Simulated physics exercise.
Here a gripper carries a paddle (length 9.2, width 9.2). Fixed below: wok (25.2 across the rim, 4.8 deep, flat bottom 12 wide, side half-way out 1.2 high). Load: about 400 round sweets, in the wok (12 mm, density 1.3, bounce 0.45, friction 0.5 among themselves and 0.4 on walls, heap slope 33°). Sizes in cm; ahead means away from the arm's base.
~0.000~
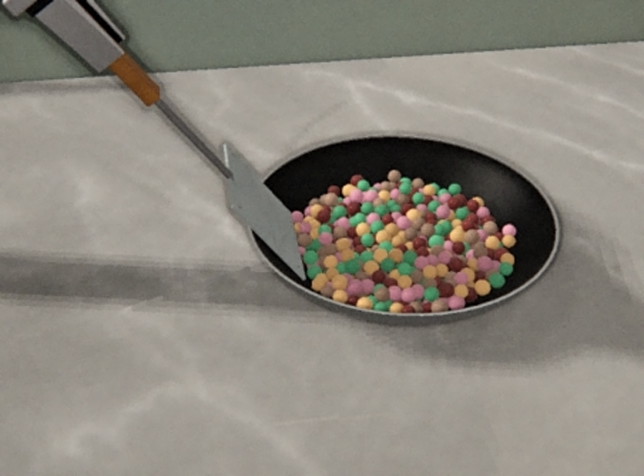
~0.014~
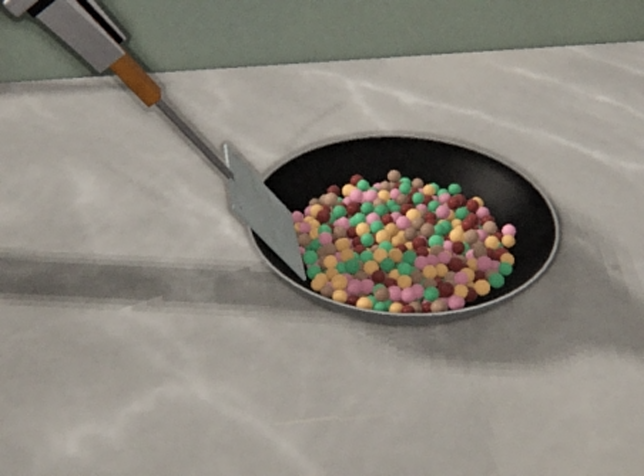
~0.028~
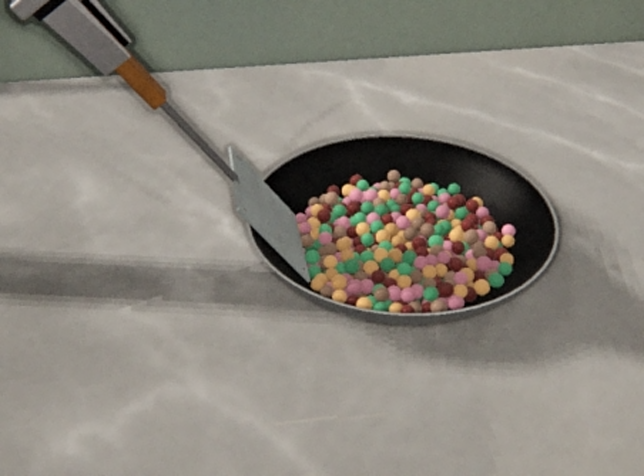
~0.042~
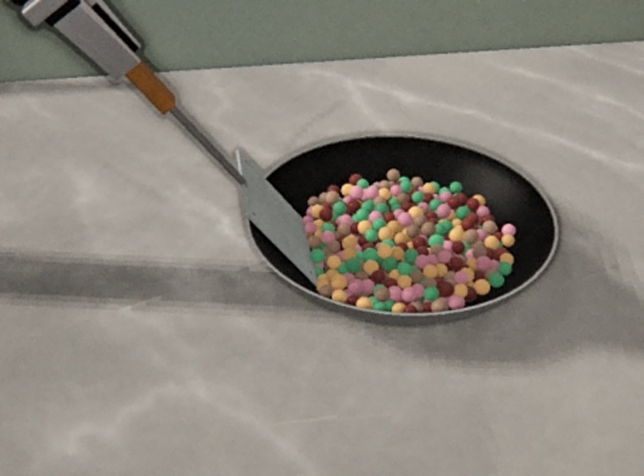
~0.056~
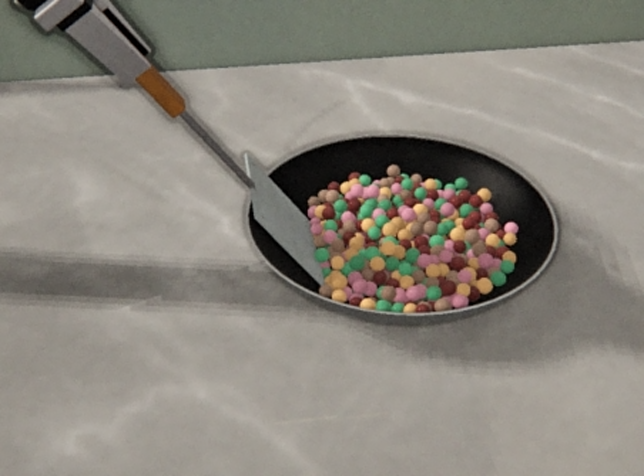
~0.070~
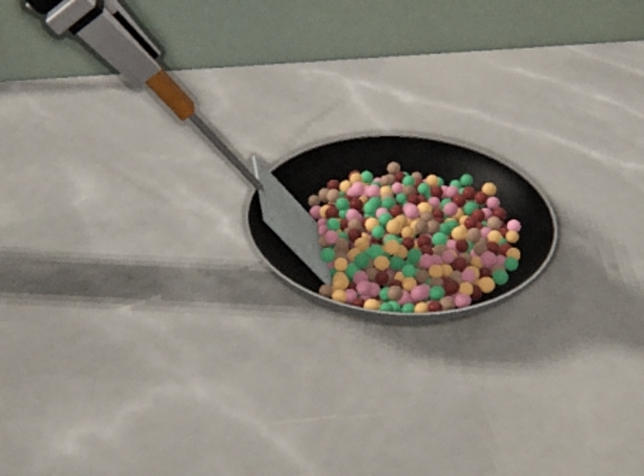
On a grey marbled counter, a robot arm held a flat paddle at the left side of a black pan of colourful round sweets, then slid it slowly right, nudging the heap slightly.
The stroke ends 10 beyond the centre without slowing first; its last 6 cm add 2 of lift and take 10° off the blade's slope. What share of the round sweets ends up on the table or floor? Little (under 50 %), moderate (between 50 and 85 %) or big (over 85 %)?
On the table or floor the share is little, under 50 %.
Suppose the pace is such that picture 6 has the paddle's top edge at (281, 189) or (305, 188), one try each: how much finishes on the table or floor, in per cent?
Some 45 and 55 per cent.
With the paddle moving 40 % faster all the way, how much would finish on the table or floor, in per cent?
Then about 45 per cent.
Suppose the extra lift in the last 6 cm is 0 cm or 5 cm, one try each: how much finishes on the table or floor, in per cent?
About 40 and 35 per cent.
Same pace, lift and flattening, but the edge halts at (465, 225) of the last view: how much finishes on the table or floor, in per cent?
About 5 per cent.
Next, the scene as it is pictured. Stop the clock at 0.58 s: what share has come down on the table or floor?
Some 40 per cent.
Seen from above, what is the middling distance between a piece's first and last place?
Roughly 7 cm.
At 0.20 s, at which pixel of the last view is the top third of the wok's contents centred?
At about (475, 218).
By 0.20 s, sloping 55°, highest piece 6 above the table; 404 in the wok.
By 0.32 s, sloping 52°, highest piece 8 above the table; 392 in the wok, 3 on the table or floor, 9 on the blade or in flight.
By 0.58 s, sloping 45°, highest piece 6 above the table; 250 in the wok, 152 on the table or floor, 2 on the blade or in flight.
By 1.63 s, sloping 45°, highest piece 6 above the table; 250 in the wok, 154 on the table or floor.
Final count, 250 in the wok, 154 on the table or floor. That is 38 % on the table or floor.
